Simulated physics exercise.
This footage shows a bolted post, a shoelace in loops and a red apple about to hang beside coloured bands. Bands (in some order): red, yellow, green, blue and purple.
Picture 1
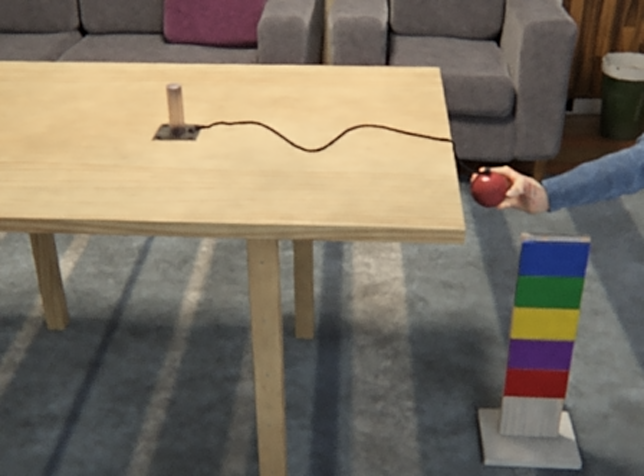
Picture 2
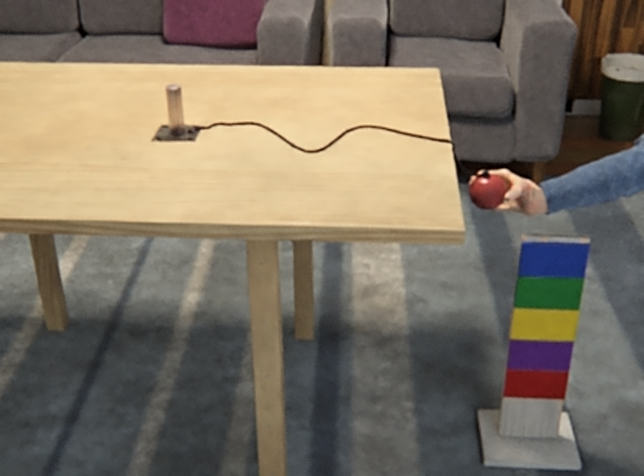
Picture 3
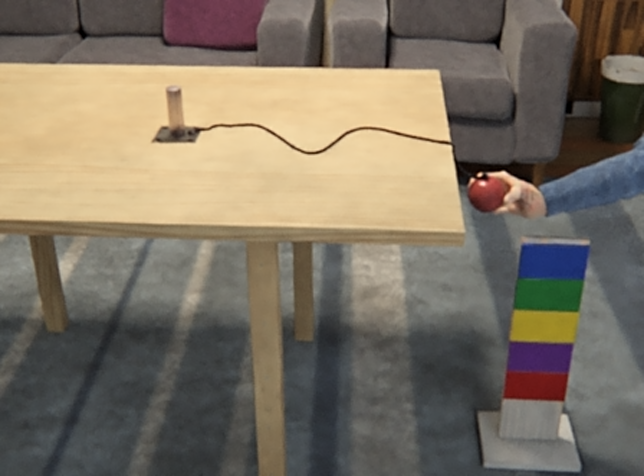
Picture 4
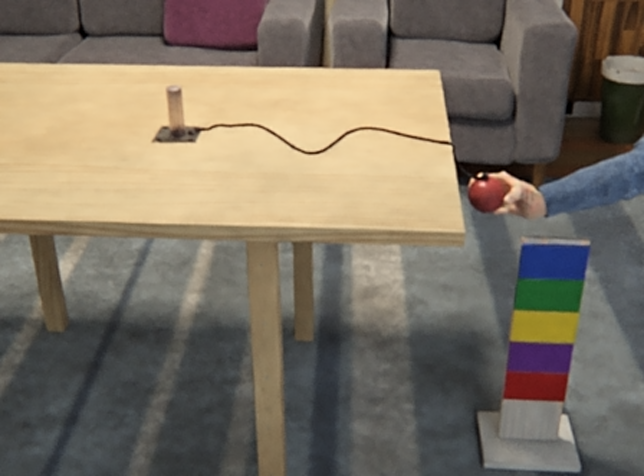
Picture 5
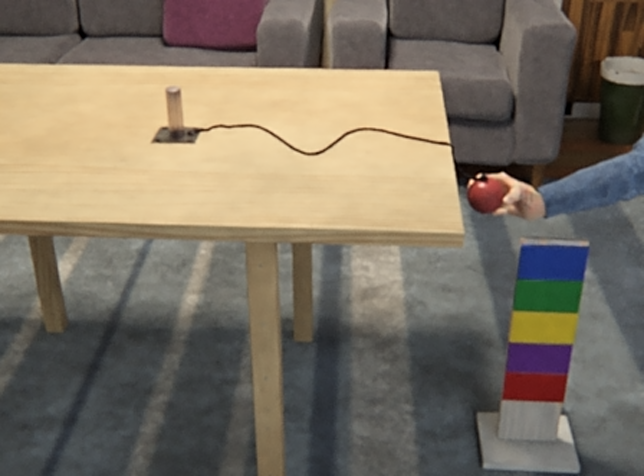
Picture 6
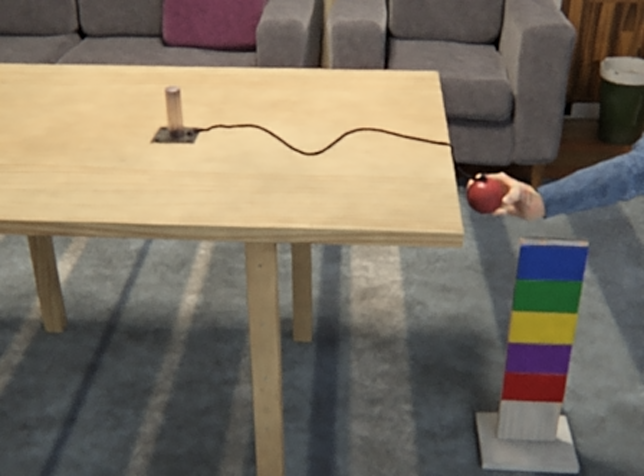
A hand holds a red apple almost still beside a table, above a coloured striped post.
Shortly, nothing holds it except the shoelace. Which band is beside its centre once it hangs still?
The green band.
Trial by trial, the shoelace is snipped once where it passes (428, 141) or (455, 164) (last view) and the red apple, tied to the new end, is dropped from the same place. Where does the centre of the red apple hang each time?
(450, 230) and (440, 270).
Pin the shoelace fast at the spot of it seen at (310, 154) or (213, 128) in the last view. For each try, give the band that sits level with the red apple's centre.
Blue, then green.
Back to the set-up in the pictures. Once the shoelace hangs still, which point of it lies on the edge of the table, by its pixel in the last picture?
In the last picture it is at roughly (366, 129).
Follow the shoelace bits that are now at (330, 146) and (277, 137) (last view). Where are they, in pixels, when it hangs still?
They end up around (389, 143) and around (302, 139).
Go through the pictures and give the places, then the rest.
The first frame shows red apple (489, 190); blue (554, 260); green (550, 293); yellow (545, 325); purple (541, 355); red (537, 384).
The second frame shows red apple (487, 192); shoelace through (217, 124) (275, 133) (321, 150) (361, 127) (428, 138).
The third frame shows red apple (486, 194).
The fourth frame shows red apple (486, 195); shoelace through (217, 126) (275, 134) (321, 152) (362, 128) (428, 140).
The fifth frame shows red apple (485, 196).
The sixth frame shows red apple (485, 196); shoelace through (216, 127) (273, 135) (319, 152) (360, 129) (427, 141).
A little later, apple near (419, 295); level with green.
Next, apple near (454, 295); level with green.
When it is over, apple near (445, 296); level with green. Its middle rests at the green band.
